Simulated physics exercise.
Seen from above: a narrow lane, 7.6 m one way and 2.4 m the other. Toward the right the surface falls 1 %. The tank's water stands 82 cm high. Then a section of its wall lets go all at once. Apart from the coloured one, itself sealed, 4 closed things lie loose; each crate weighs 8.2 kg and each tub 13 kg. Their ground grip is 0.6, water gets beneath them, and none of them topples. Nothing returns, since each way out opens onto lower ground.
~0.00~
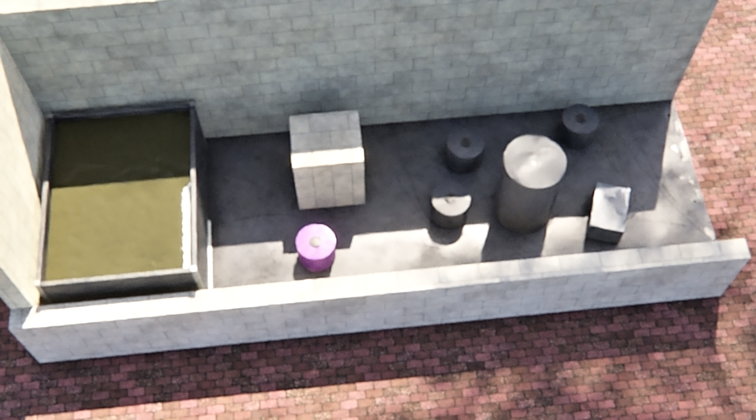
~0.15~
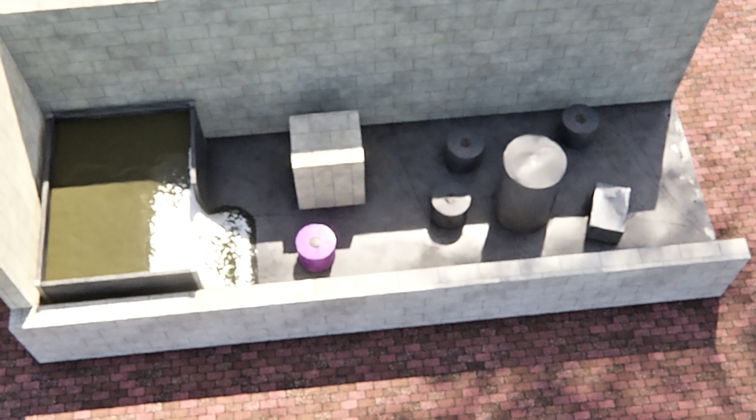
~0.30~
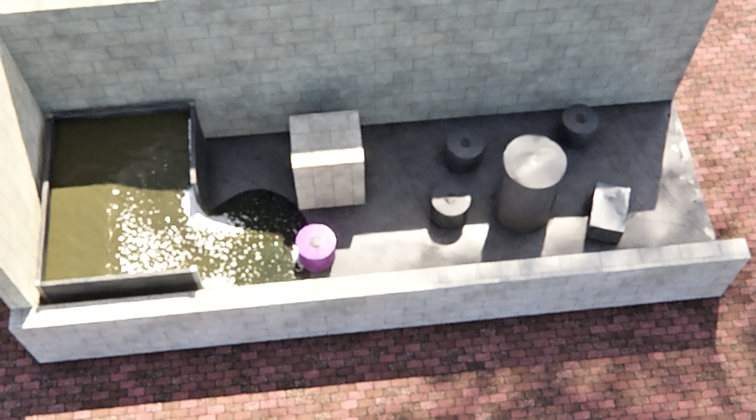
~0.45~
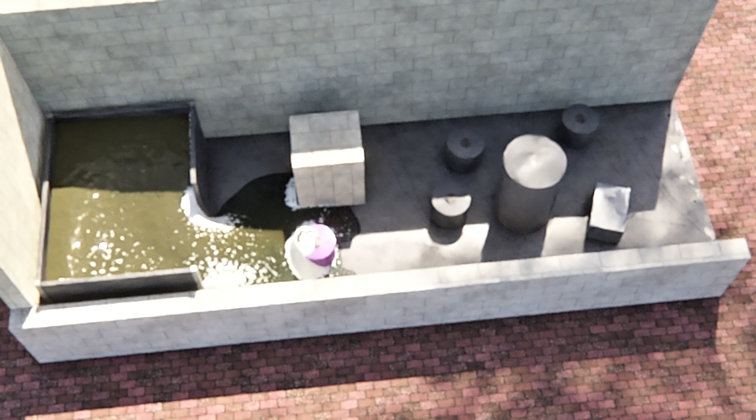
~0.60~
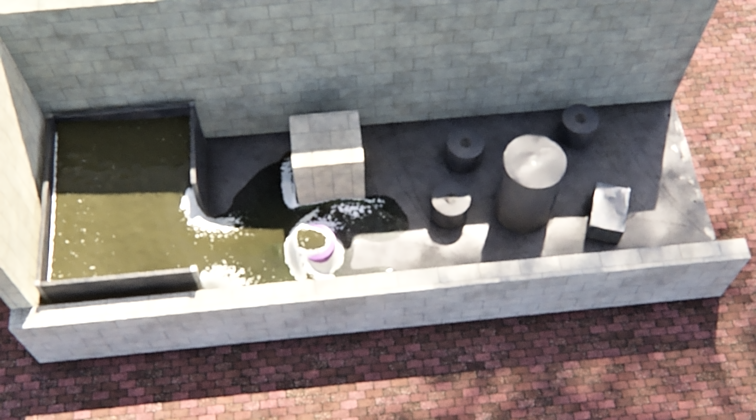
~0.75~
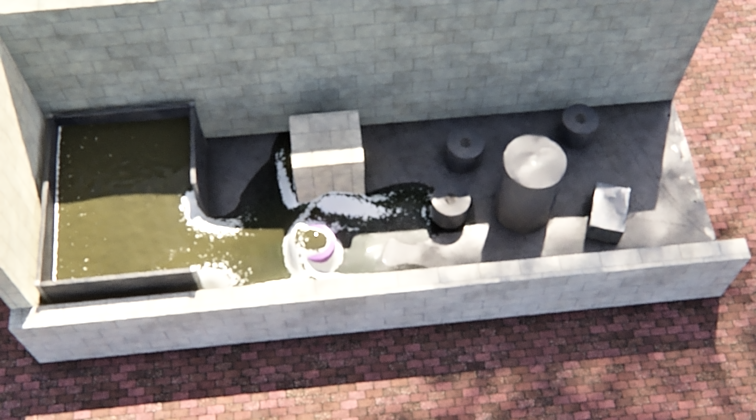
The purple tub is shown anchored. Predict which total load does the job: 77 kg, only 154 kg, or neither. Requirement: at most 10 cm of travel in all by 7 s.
It will need the heavier amount.
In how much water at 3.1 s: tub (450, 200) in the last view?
7 cm.
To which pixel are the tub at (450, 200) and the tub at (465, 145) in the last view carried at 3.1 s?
About (445, 147) for the first and (455, 116) for the second.
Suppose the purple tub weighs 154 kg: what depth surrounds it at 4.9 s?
Something like 14 centimetres.
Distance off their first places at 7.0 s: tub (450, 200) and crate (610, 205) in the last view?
In order: 200 cm, then washed out.
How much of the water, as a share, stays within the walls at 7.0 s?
About 58 in a hundred parts of the water.
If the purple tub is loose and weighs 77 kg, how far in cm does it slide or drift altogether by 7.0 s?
I'd say roughly 150 centimetres in all.
After 1.4 s the purple tub would be 51 cm from its start with 77 kg and 0 cm from its start with 154 kg; 23 cm of water round it then.
After 3.1 s the purple tub would be 159 cm from its start with 77 kg and 0 cm from its start with 154 kg; 17 cm of water round it then.
After 4.9 s the purple tub would be 159 cm from its start with 77 kg and 0 cm from its start with 154 kg; 14 cm of water round it then.
After 7.0 s the purple tub would be 159 cm from its start with 77 kg and 0 cm from its start with 154 kg; 9 cm of water round it then.
